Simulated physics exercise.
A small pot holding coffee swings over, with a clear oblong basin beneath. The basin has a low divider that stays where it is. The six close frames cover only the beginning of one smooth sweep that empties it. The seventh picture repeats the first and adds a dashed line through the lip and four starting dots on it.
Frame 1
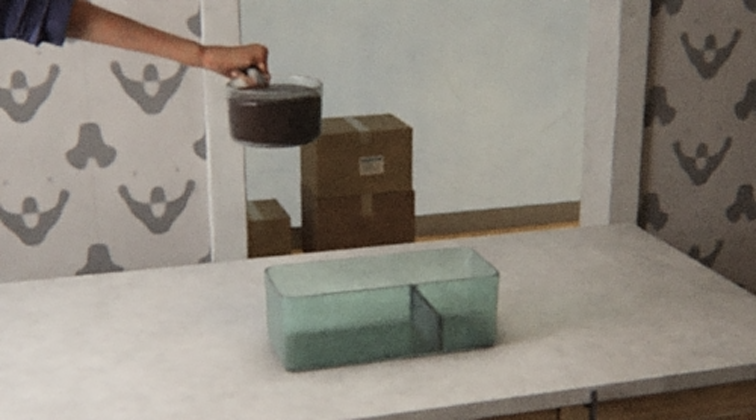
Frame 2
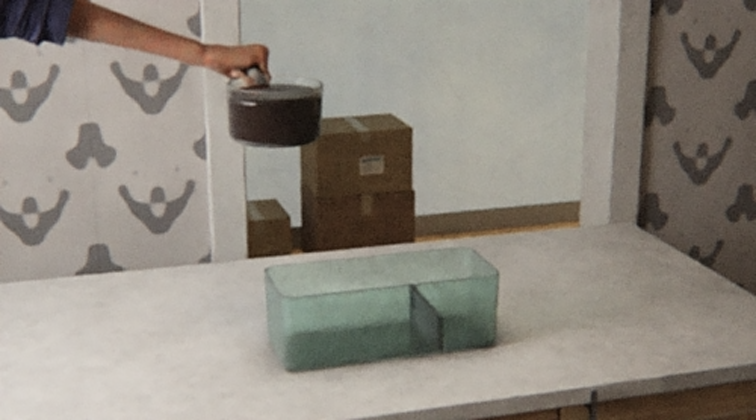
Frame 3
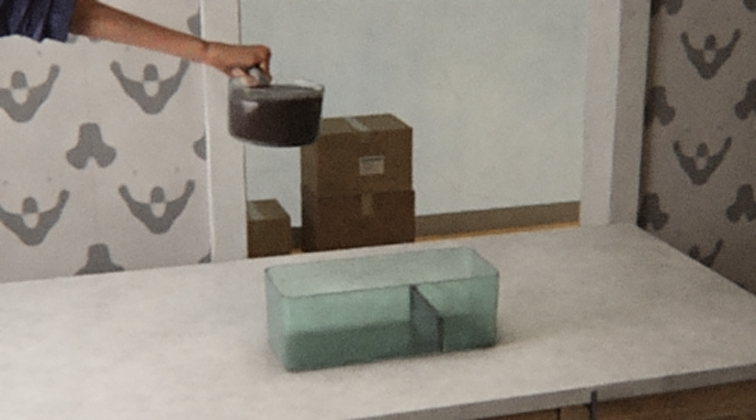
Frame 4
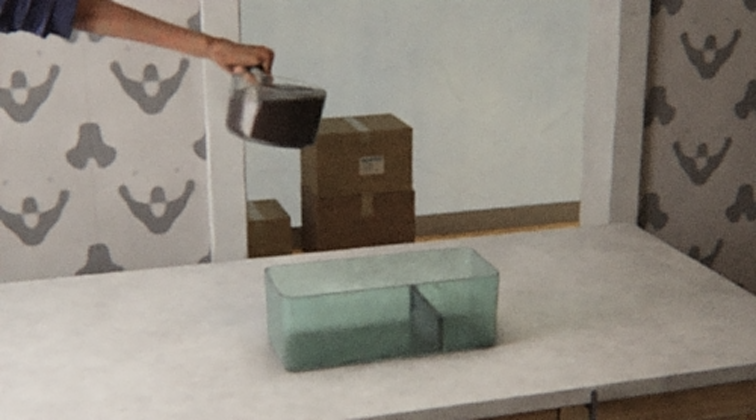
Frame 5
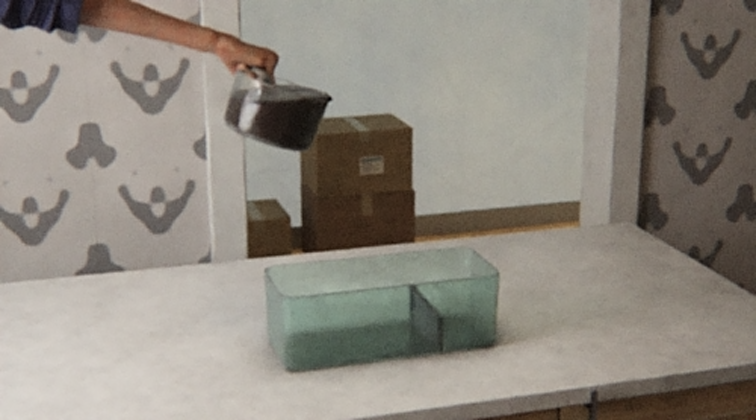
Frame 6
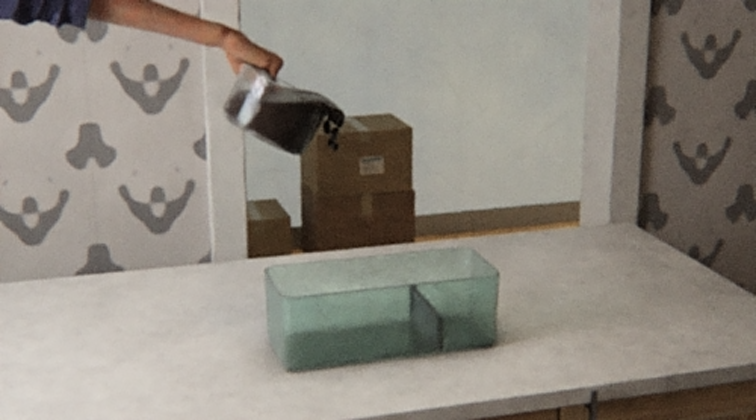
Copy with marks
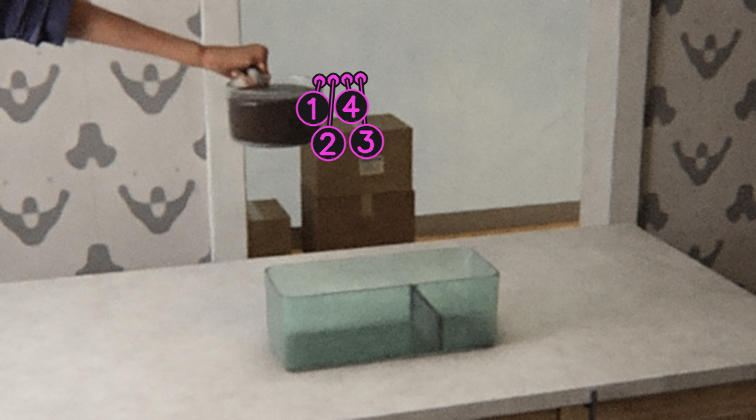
A hand tilting a small clear pot of dark coffee above a divided greenish basin, the coffee starting to pour over its lip.
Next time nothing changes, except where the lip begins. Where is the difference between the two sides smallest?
Dot 3 does it best.
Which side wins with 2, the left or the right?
The left side.
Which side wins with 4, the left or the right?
The left side.
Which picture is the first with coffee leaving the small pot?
Picture 5.
In magenta, 1 at (319, 81); 2 at (333, 80); 3 at (360, 78); 4 at (346, 79).
For dot 1, about 96 % ends left of the wall and 2 % right of it.
For dot 2, about 93 % ends left of the wall and 4 % right of it; 3 % is lost outside.
For dot 3, about 47 % ends left of the wall and 50 % right of it.
For dot 4, about 70 % ends left of the wall and 28 % right of it.
